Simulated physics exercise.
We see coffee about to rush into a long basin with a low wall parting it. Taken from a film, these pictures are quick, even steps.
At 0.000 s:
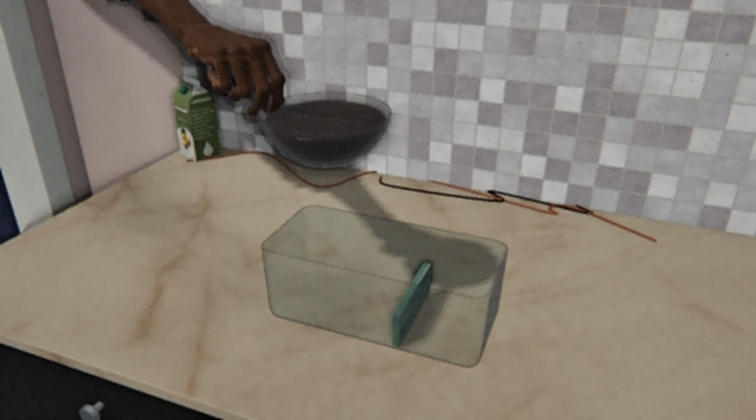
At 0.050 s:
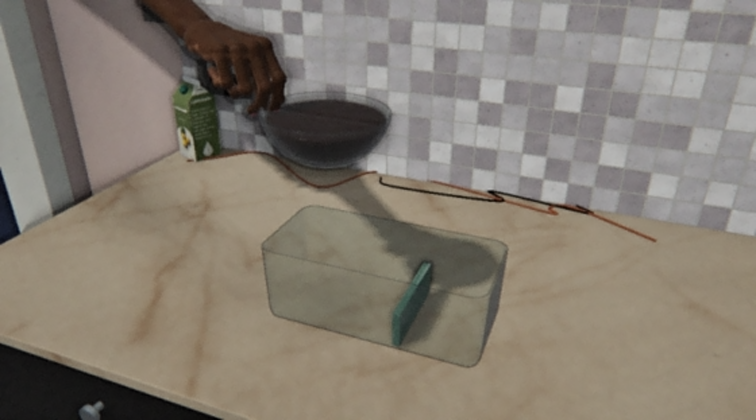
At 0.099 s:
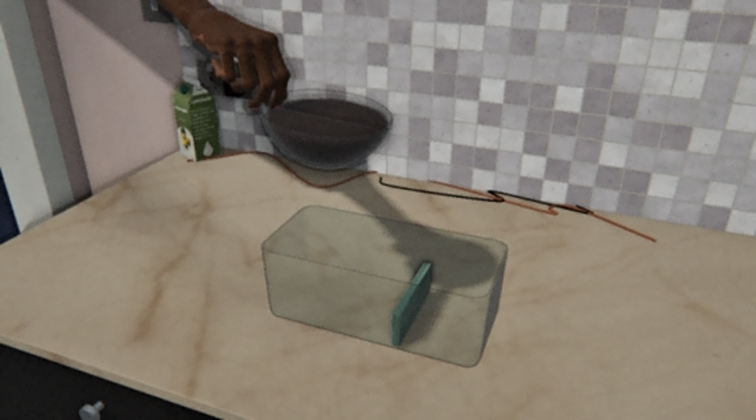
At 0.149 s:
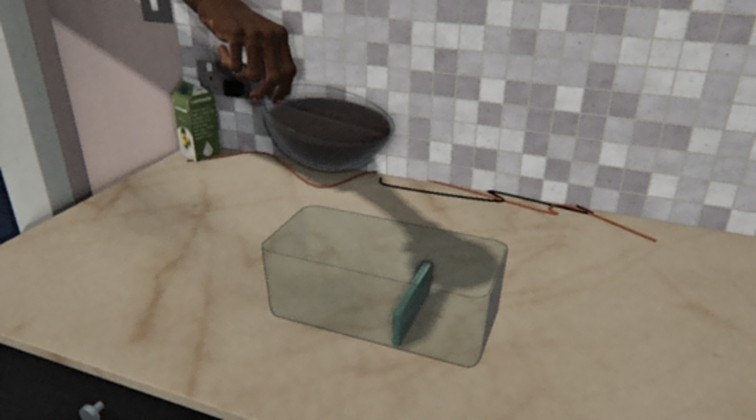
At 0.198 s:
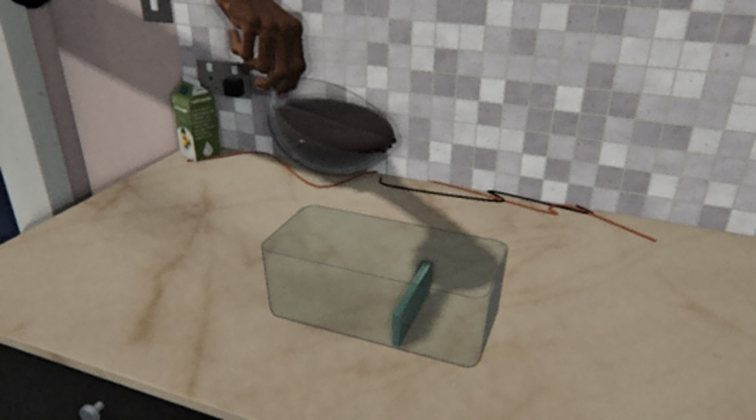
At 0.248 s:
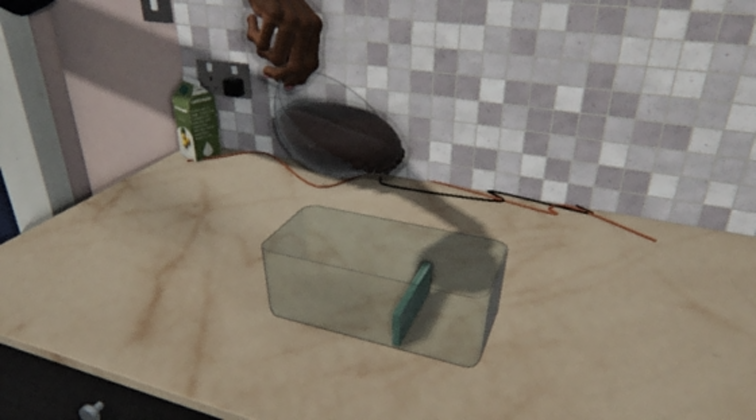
Kitchen counter with a hand tilting a glass bowl of dark liquid rightward behind a clear rectangular container with a green divider.
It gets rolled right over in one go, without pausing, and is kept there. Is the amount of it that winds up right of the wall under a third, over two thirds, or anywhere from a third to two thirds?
Most likely the amount right of the wall will lie in the middle range, one third to two thirds.
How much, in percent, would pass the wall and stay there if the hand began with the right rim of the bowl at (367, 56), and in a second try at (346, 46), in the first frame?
Roughly 35 per cent, then roughly 15 per cent.
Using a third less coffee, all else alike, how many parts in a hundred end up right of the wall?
I'd say roughly 40 percent.
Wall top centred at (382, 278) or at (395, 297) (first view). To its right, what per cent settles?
The first placement gives around 80 percent, the second 50 percent.
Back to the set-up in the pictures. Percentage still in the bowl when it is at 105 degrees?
It still holds close to 0 per cent at that lean.
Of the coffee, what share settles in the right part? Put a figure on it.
45 % or thereabouts.
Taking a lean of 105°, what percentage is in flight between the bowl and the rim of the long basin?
Roughly 20 %.
A moment on, the bowl is tipped right over and 1 per cent is still to pour, 25 is left of the wall and 53 right of it.
Next, the bowl is tipped right over and 0 per cent is still to pour, 41 is left of the wall and 35 right of it.
Then the bowl is tipped right over and 0 per cent is still to pour, 49 is left of the wall and 45 right of it.
Later the bowl is tipped right over and 0 per cent is still to pour, 49 is left of the wall and 45 right of it.
In the end 49 per cent lies left of the wall, 45 right of it and 5 outside.
